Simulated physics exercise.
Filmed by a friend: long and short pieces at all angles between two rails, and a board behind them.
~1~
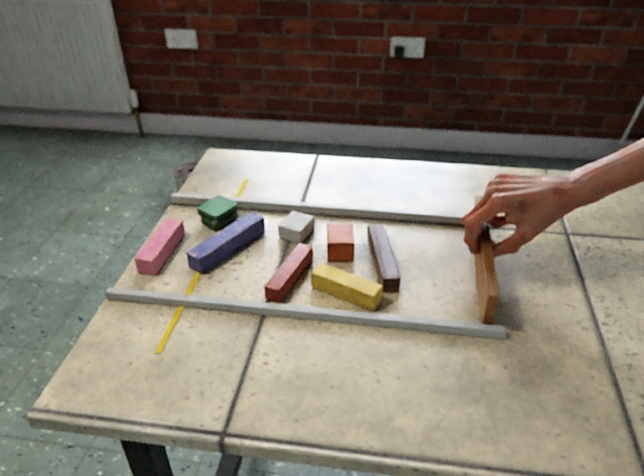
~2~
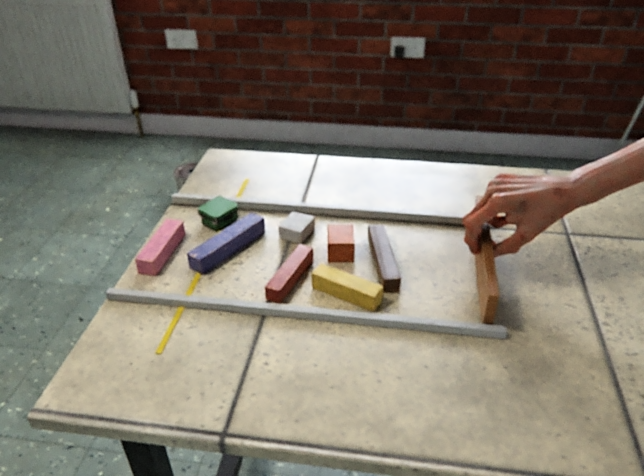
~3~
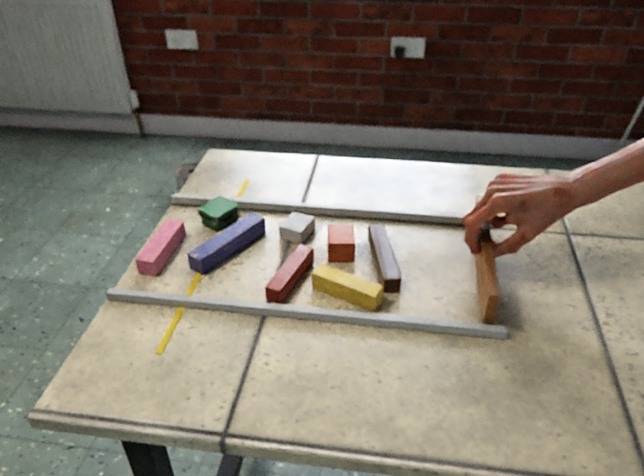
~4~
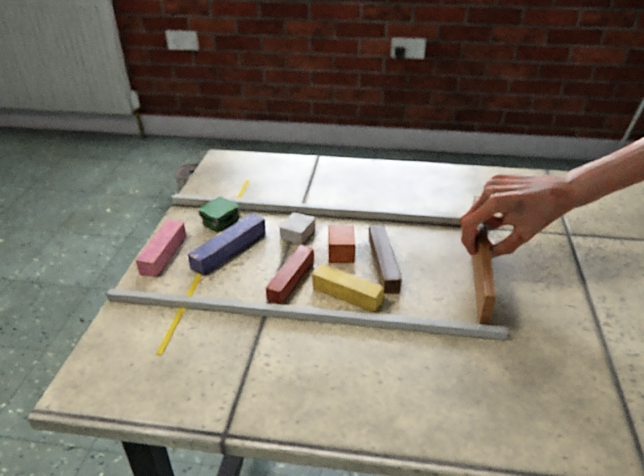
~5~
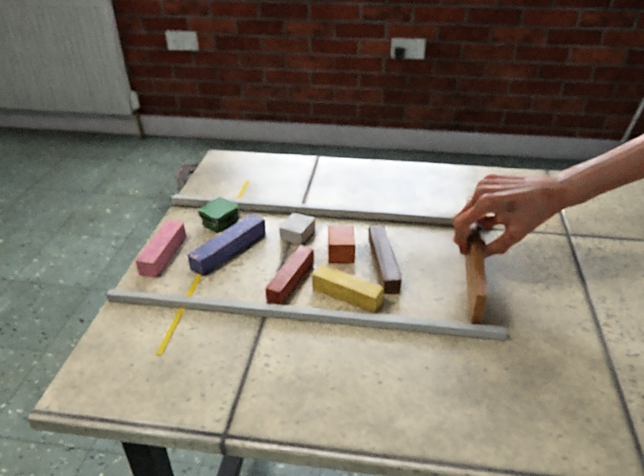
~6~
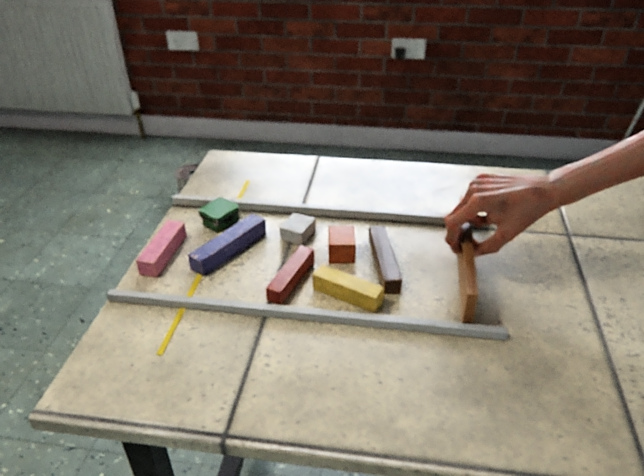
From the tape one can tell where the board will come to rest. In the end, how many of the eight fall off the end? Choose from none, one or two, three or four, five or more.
Final count: One or two.
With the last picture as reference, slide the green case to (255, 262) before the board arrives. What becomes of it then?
From that start it falls away.
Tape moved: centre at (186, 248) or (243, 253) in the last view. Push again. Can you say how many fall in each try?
In order, 4 and 0.
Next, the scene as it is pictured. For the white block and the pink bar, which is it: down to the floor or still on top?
Looking at them, the white block is still in place and the pink bar leaves its support.
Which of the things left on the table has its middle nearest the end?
That's the green case.
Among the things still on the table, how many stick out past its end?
So the number is 2.
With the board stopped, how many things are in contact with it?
That number would be 3.
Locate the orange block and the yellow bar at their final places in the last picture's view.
Result: One about (188, 232), other about (173, 271).
A little later, none off yet; pink bar at rest near (163, 247); green case at rest near (220, 215); blue bar at rest near (229, 243).
Next, none off yet; pink bar at rest near (163, 247); green case at rest near (220, 215); blue bar shifted a little near (217, 239).
When it is over, the number that fall off is one or two; down, pink bar.
